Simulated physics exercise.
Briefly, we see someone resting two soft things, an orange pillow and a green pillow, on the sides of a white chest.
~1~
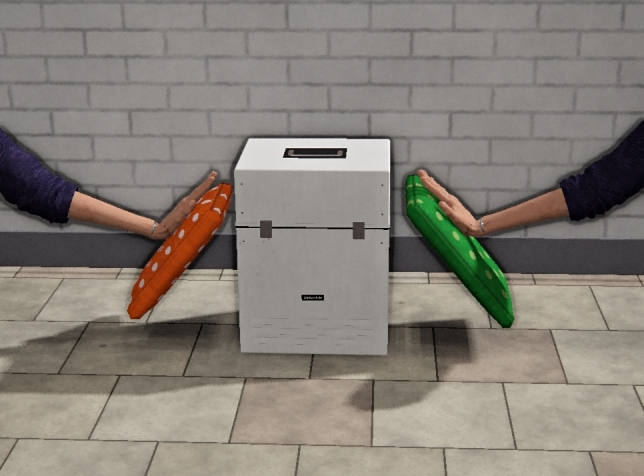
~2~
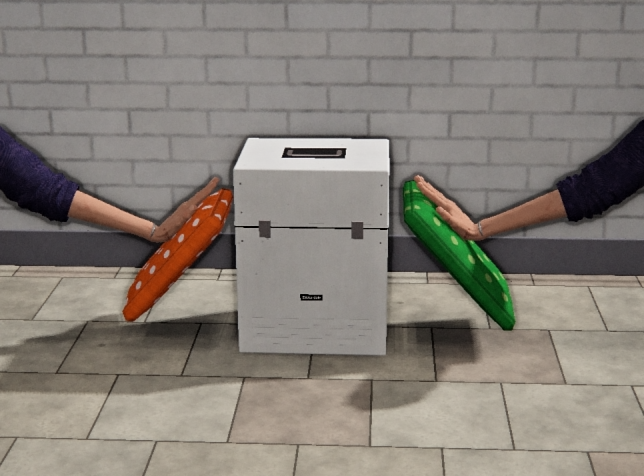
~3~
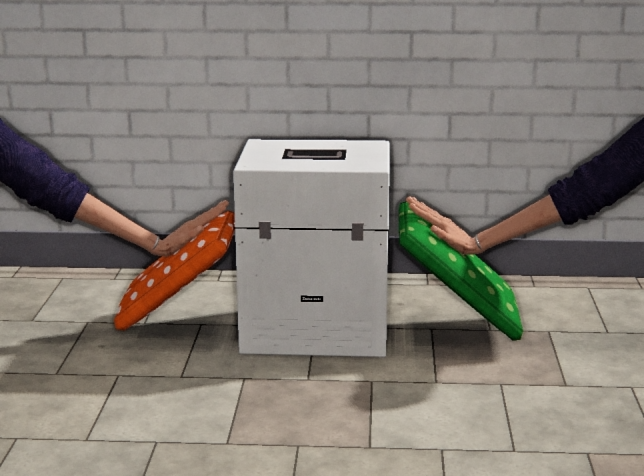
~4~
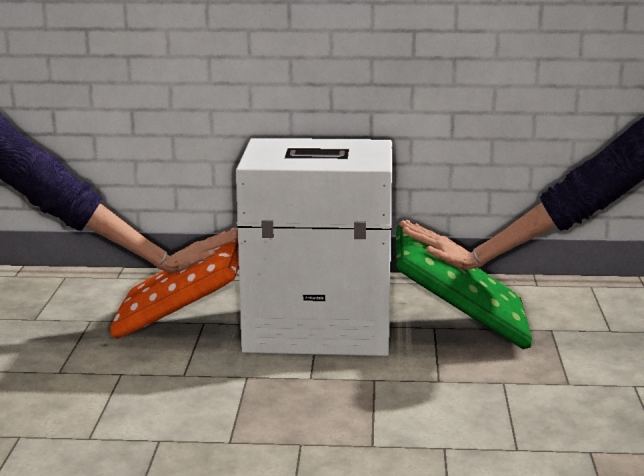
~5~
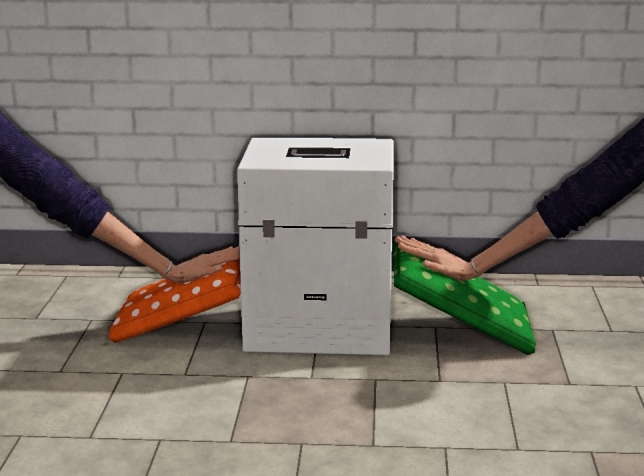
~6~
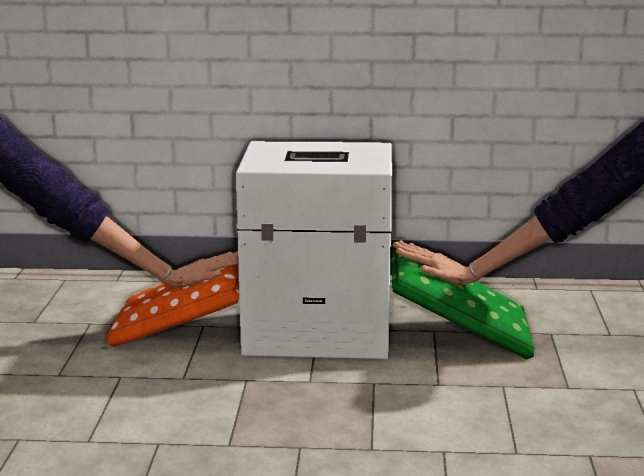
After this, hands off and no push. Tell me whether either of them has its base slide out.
Orange pillow - base slides out. Green pillow - base slides out.
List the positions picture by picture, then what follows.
The first picture shows orange pillow foot (134, 315), head (215, 216); green pillow foot (508, 324), head (412, 210).
The second picture shows orange pillow foot (129, 317); green pillow foot (509, 327).
The third picture shows orange pillow foot (119, 326); green pillow foot (517, 336).
The fourth picture shows orange pillow foot (115, 333); green pillow foot (527, 344).
The fifth picture shows orange pillow foot (113, 337); green pillow foot (531, 350).
The sixth picture shows orange pillow foot (111, 341), head (235, 297), at a low slant; green pillow foot (530, 354), head (396, 286), at a low slant.
Then, 0.24 s on from there, orange pillow flat on the floor near (176, 317); green pillow slipping down near (464, 309).
Then, 0.38 s on from there, orange pillow flat on the floor near (178, 319); green pillow flat on the floor near (466, 324).
In the end, orange pillow flat on the floor near (178, 319); green pillow flat on the floor near (467, 326). The orange pillow slips and lies down and the green pillow slumps to the floor.
